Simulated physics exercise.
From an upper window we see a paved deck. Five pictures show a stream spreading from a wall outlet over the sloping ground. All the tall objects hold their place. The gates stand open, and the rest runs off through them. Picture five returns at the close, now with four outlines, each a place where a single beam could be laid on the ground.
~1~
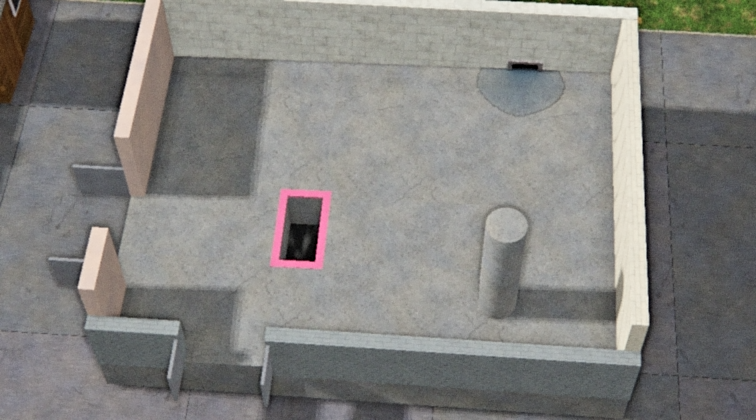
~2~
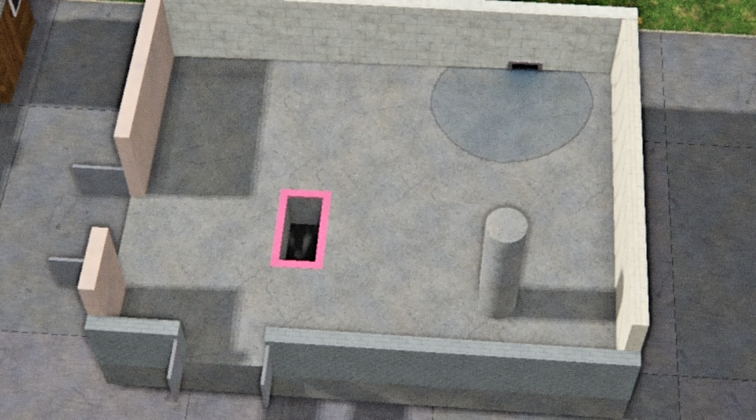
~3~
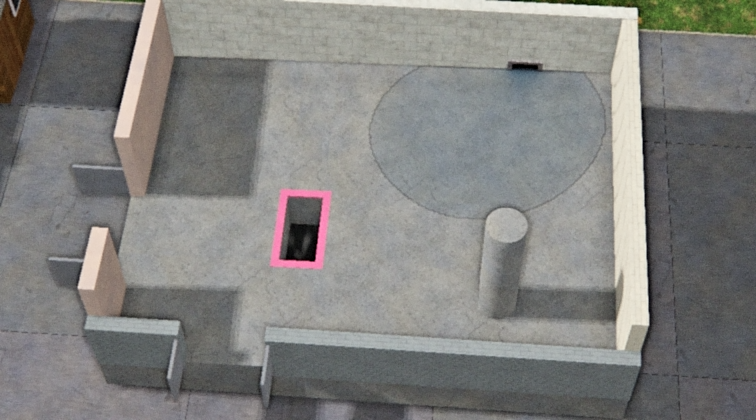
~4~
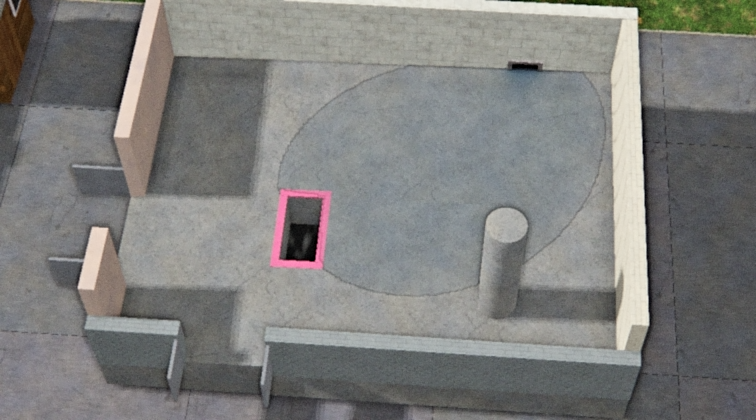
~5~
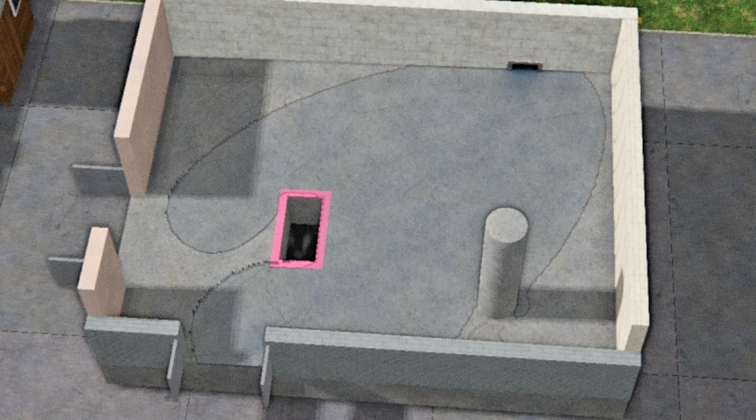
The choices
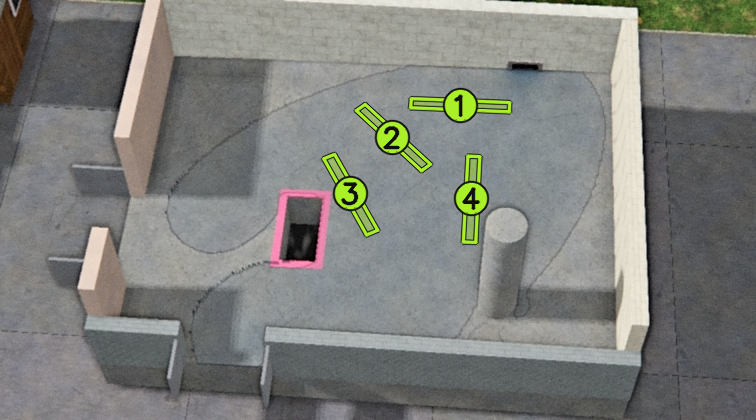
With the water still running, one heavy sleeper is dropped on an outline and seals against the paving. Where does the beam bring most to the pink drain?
It is 4.
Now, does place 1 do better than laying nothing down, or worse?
Place 1 is worse.
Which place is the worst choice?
Place 3.
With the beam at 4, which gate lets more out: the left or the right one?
More leaves on the left.
On the marked copy, 1 from (410, 103) to (509, 107); 2 from (360, 107) to (426, 167); 3 from (329, 156) to (372, 232); 4 from (469, 242) to (473, 156).
For place 1, about 16 % of the stream runs into the pink drain, about 84 % out by the gates.
For place 2, about 18 % of the stream runs into the pink drain, about 82 % out by the gates.
For place 3, about 2 % of the stream runs into the pink drain, about 98 % out by the gates.
For place 4, about 25 % of the stream runs into the pink drain, about 75 % out by the gates.
